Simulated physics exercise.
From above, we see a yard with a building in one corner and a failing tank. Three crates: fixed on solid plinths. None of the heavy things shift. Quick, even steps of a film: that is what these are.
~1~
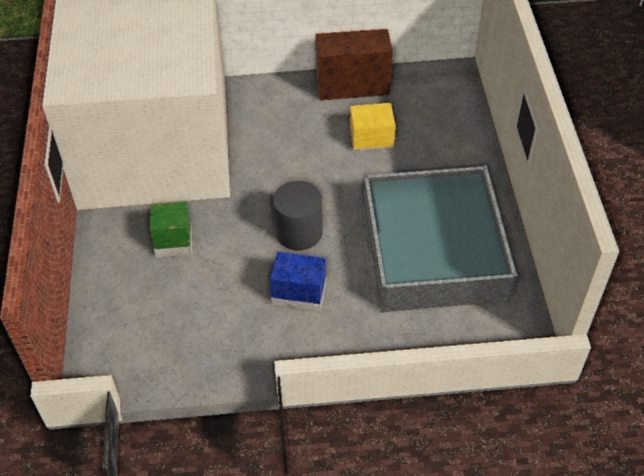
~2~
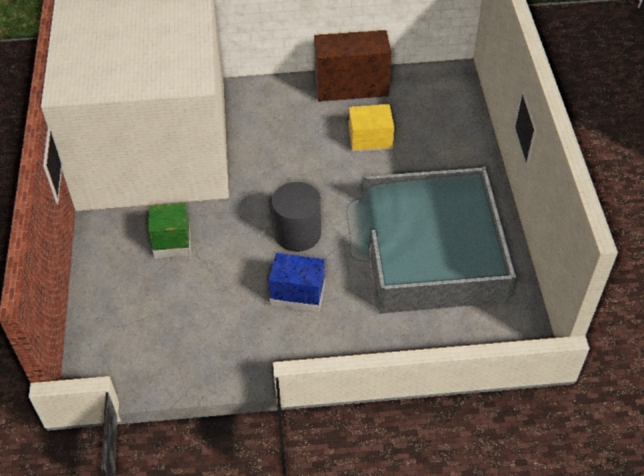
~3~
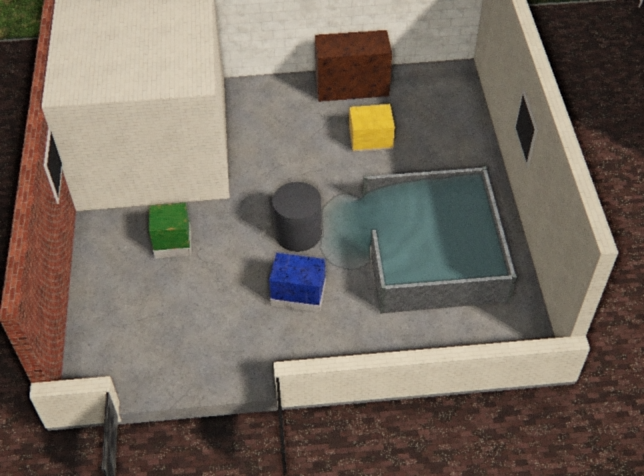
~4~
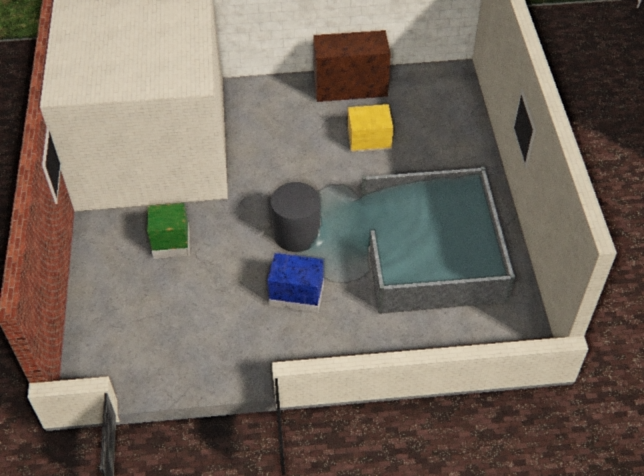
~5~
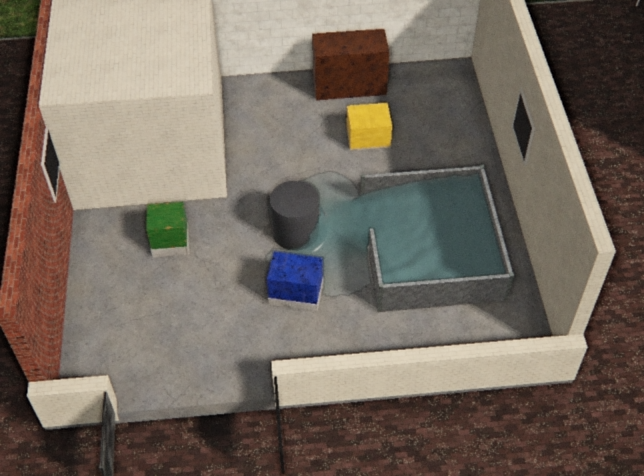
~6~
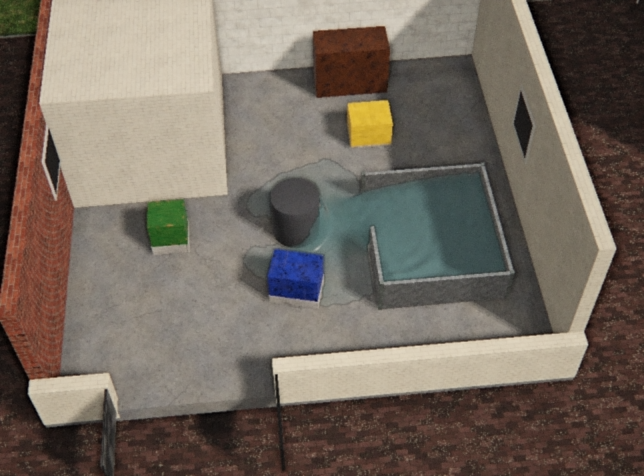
In a walled yard with a building in one corner, a full tank opened on its left side, and water poured out, spread left across the ground and flowed around a dark grey cylinder.
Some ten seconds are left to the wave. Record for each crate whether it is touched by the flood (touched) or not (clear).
Record: Green crate clear, blue crate touched, yellow crate touched.
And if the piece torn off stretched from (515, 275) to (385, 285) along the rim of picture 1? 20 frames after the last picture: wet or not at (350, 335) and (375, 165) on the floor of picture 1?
The first spot is submerged, the second unreached.
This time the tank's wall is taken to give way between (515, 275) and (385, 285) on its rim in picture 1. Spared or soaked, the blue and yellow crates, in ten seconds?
Blue crate is not reached; yellow crate is reached.
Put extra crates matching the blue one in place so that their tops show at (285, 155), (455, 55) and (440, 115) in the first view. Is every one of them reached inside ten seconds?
Taken as listed, number one does get flooded, number two never gets reached and number three never gets reached.
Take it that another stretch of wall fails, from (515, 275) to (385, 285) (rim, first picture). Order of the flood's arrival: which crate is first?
The blue one.
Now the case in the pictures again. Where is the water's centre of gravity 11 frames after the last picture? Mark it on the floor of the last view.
Somewhere around (370, 228) in the last view.
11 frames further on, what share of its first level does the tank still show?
Near 58 in a hundred.
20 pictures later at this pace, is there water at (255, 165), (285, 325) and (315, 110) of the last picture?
Result by point, in sequence: Waterlogged, then unwetted, then waterlogged.
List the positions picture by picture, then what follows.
The tank at (437, 227) is whole and still, in the first frame.
Water pours out at (370, 221) and has run to (361, 258), in the second frame.
The front is at (331, 258), out from the gap at (371, 222), in the third frame.
The front is at (302, 258), out from the gap at (369, 223), in the fourth frame.
Water pours out at (368, 222) and has run to a hidden place, in the fifth frame.
Water pours out at (369, 219) and has run to (251, 264), in the sixth frame.
A moment on, water covers 20 % of the floor; the green crate not reached, the blue crate water round its plinth, the yellow crate not reached.
Next, water covers 40 % of the floor; the green crate water round its plinth, the blue crate water round its plinth, the yellow crate water round its plinth.
Then, water covers 55 % of the floor; the green crate water round its plinth, the blue crate water round its plinth, the yellow crate water round its plinth.
Later, water covers 80 % of the floor; the green crate water round its plinth, the blue crate water round its plinth, the yellow crate water round its plinth.
In the end, water covers 100 % of the floor; the green crate stayed above the water, the blue crate was topped, the yellow crate was topped.
